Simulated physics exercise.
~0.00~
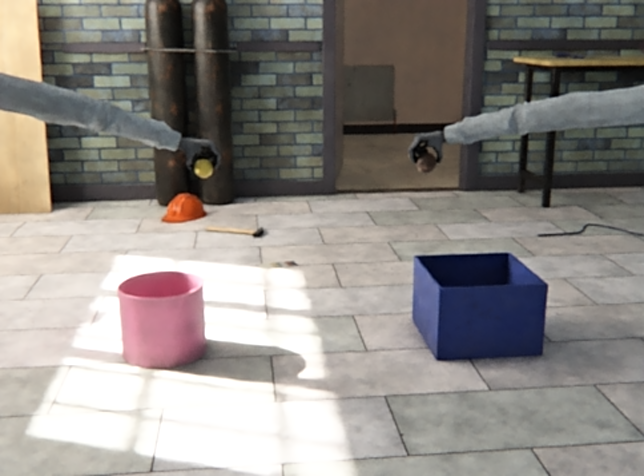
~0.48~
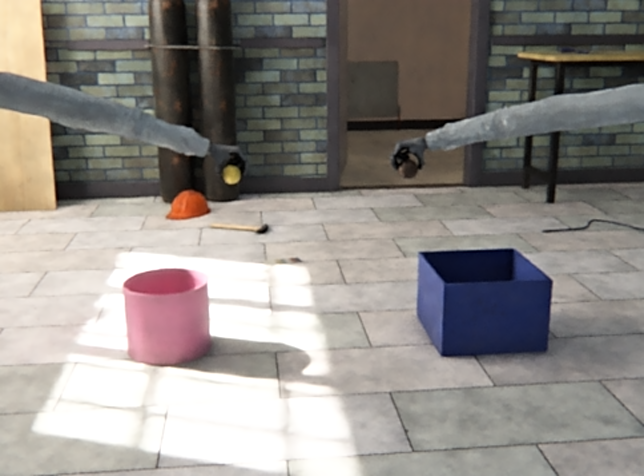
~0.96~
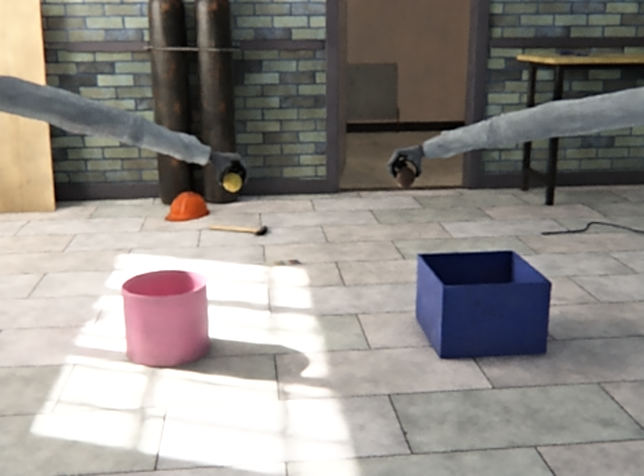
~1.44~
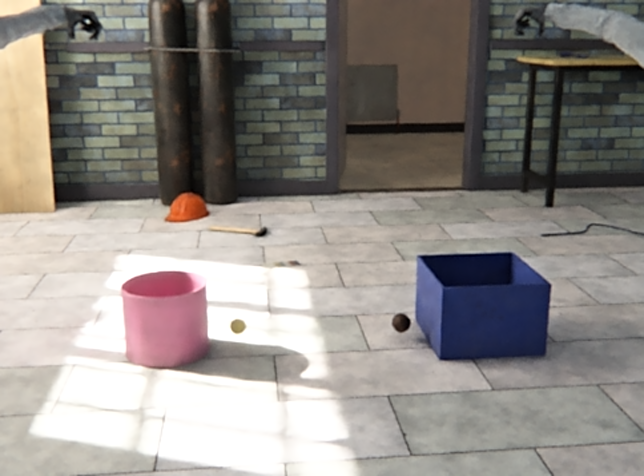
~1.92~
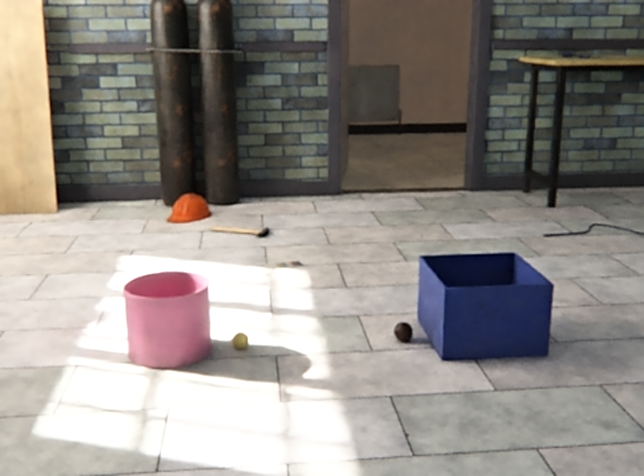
Two gray-sleeved arms reached in from either side and let go of a small yellow lemon and a dark brown ball, then drew back. Both dropped to the tiled floor, the lemon landing beside the pink bin and the ball beside the blue crate.
